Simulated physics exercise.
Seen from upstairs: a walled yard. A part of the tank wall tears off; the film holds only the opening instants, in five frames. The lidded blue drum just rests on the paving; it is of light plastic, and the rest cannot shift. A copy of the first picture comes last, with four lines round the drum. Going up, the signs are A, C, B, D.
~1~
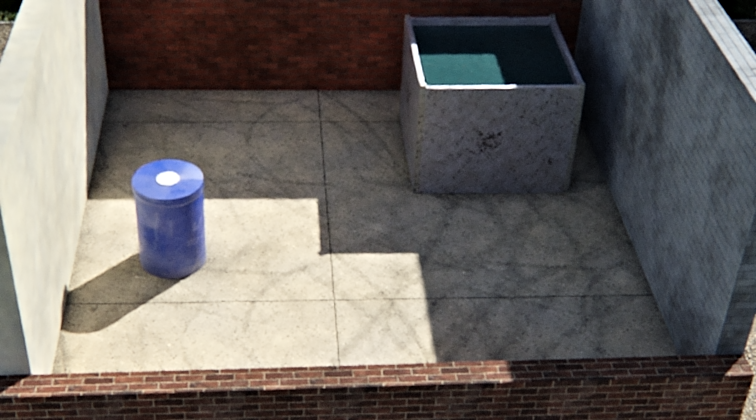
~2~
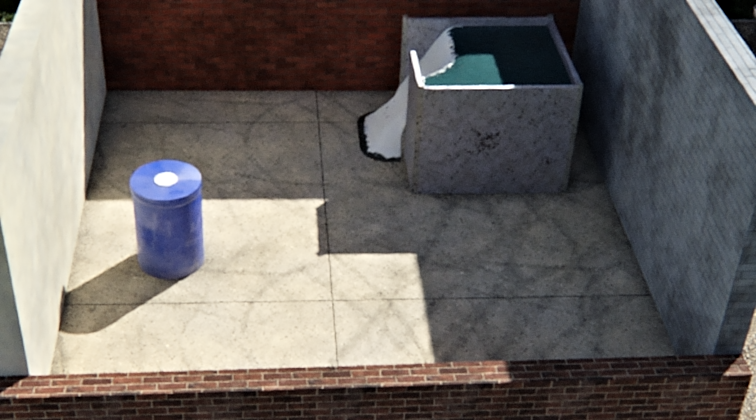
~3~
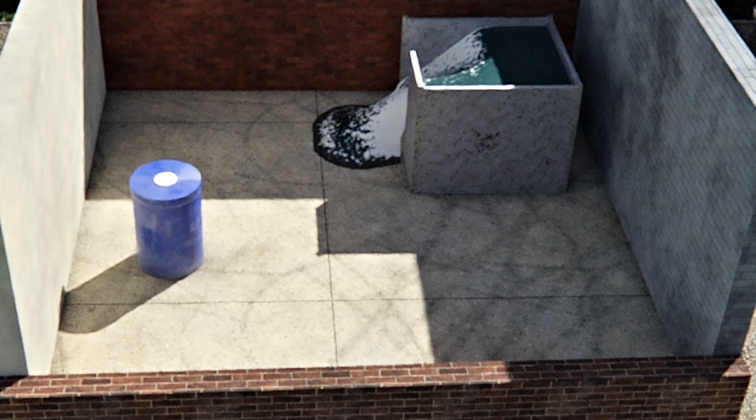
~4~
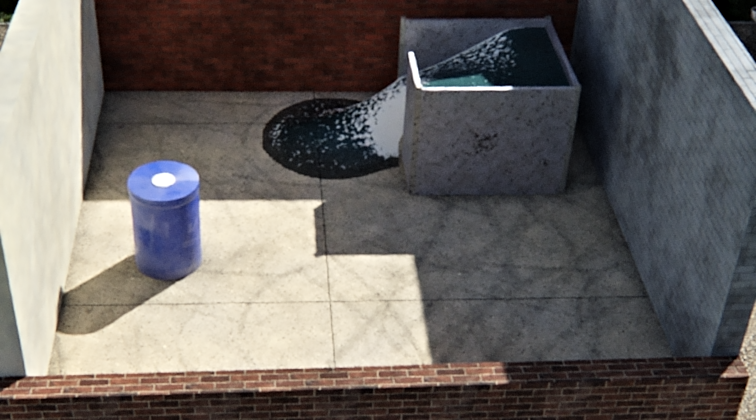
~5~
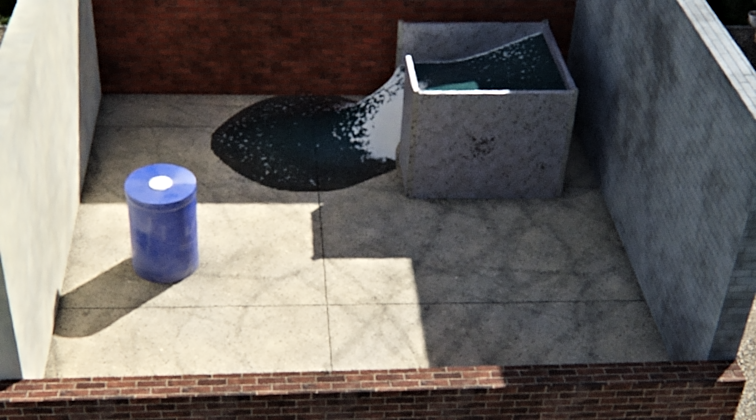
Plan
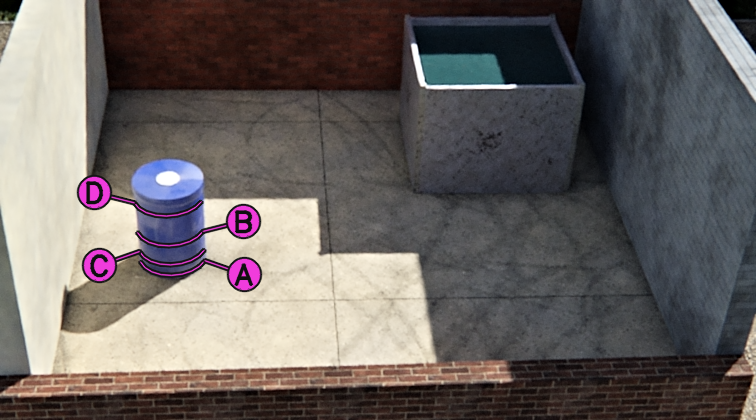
Water pours from the left side of a full tank and spreads across the yard floor.
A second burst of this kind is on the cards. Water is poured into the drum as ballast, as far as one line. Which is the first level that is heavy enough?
The limit is D.
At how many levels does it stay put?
One.
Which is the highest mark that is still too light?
That is mark B.
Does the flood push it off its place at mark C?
Yes.
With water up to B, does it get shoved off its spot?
Yes, it does.
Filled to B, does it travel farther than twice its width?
No.
In magenta, A at (171, 275); B at (168, 245); C at (170, 264); D at (166, 216); from the bottom up A, C, B, D.
Choosing A, it is pushed about 7 times its own width away.
Choosing B, it is pushed about half its own width away.
Choosing C, it is pushed about 4 times its own width away.
Choosing D, it does not move.
